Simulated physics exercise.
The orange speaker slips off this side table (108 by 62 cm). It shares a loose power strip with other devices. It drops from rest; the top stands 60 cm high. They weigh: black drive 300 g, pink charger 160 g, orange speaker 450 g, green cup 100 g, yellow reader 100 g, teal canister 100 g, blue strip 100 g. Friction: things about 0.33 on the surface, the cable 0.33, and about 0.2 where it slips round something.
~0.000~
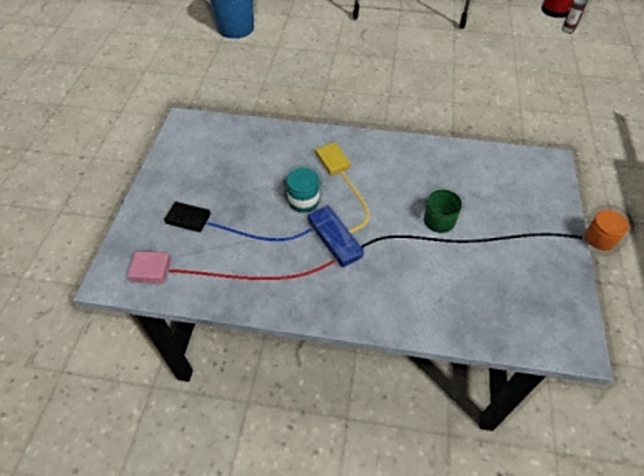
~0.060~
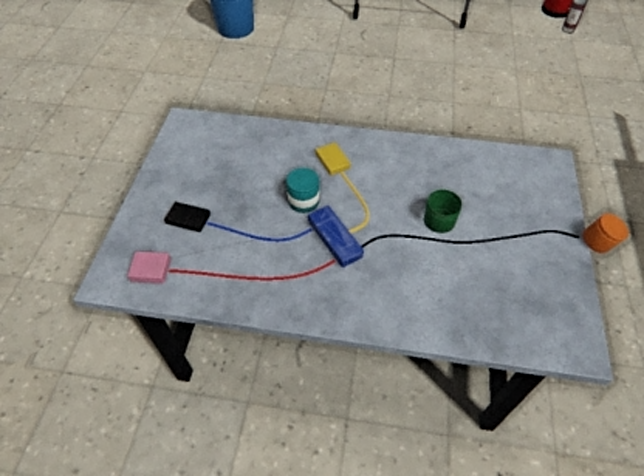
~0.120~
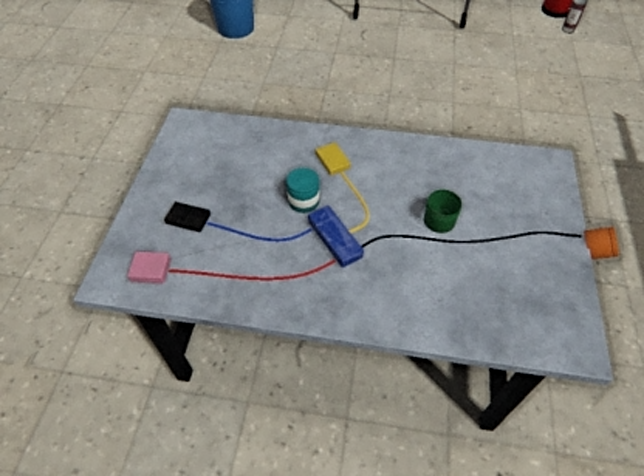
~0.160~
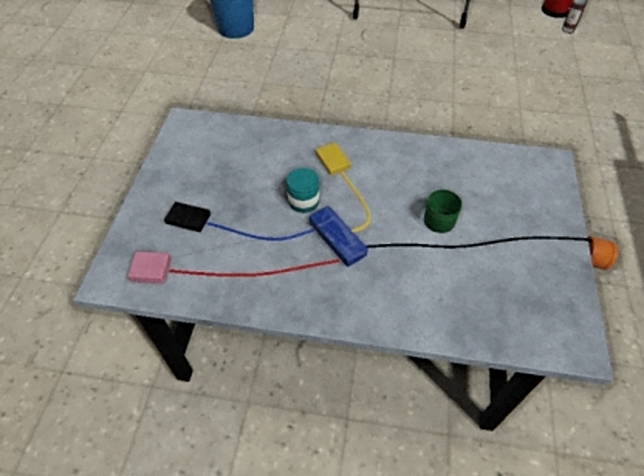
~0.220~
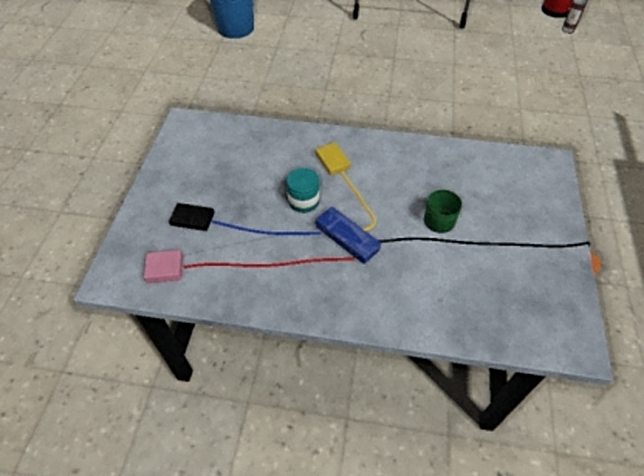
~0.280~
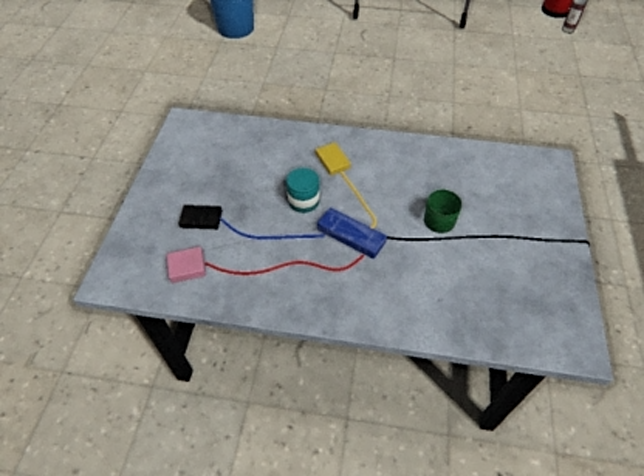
Orange cup-like object slipping off the table's right edge, its black cable pulling the blue strip and two wired blocks rightward.
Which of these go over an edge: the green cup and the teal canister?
In order: The green cup keeps to the top; the teal canister remains up there.
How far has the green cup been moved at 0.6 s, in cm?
About 0 cm.
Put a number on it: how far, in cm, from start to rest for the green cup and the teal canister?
About 10 cm, 0 cm.
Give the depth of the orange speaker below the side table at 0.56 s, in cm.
About 20 cm.
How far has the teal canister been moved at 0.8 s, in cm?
About 0 cm.
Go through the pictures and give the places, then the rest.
The first frame shows shows, green cup (445, 202); teal canister (303, 179); black cable runs through (377, 240) (419, 238) (469, 241) (511, 237) (553, 235).
The second frame shows shows, orange speaker (611, 225); black cable runs through (376, 238) (469, 242) (550, 231).
The third frame shows shows, orange speaker (601, 243); black cable runs through (377, 239) (469, 242) (551, 233).
The fourth frame shows shows, blue strip (338, 231); orange speaker (596, 253); black cable runs through (384, 246) (479, 245) (563, 238).
The fifth frame shows shows, pink charger (162, 263); black drive (191, 214); blue strip (348, 231); black cable runs through (395, 240) (488, 244) (575, 245).
The sixth frame shows shows, green cup (445, 202); teal canister (303, 179); black cable runs through (399, 239) (442, 239) (492, 237) (535, 239) (579, 241).
After 0.6 s, the strip's end of the black cable at (424, 235); pink charger 16 cm off its start, blue strip 14 cm off its start, black drive 12 cm off its start.
After 0.8 s, the strip's end of the black cable at (467, 240); green cup 4 cm off its start, pink charger 25 cm off its start, blue strip 24 cm off its start.
After 1.1 s, the strip's end of the black cable at (500, 249); green cup 7 cm off its start at (470, 192), pink charger 32 cm off its start at (298, 257), blue strip 31 cm off its start at (476, 239).
After 1.4 s, the strip's end of the black cable at (522, 250); green cup 7 cm off its start, pink charger 36 cm off its start, blue strip 35 cm off its start.
After 2.6 s, the strip's end of the black cable at (581, 257); green cup 10 cm off its start at (483, 189), teal canister 0 cm off its start at (303, 179), pink charger 49 cm off its start at (378, 260), blue strip 48 cm off its start at (558, 248).
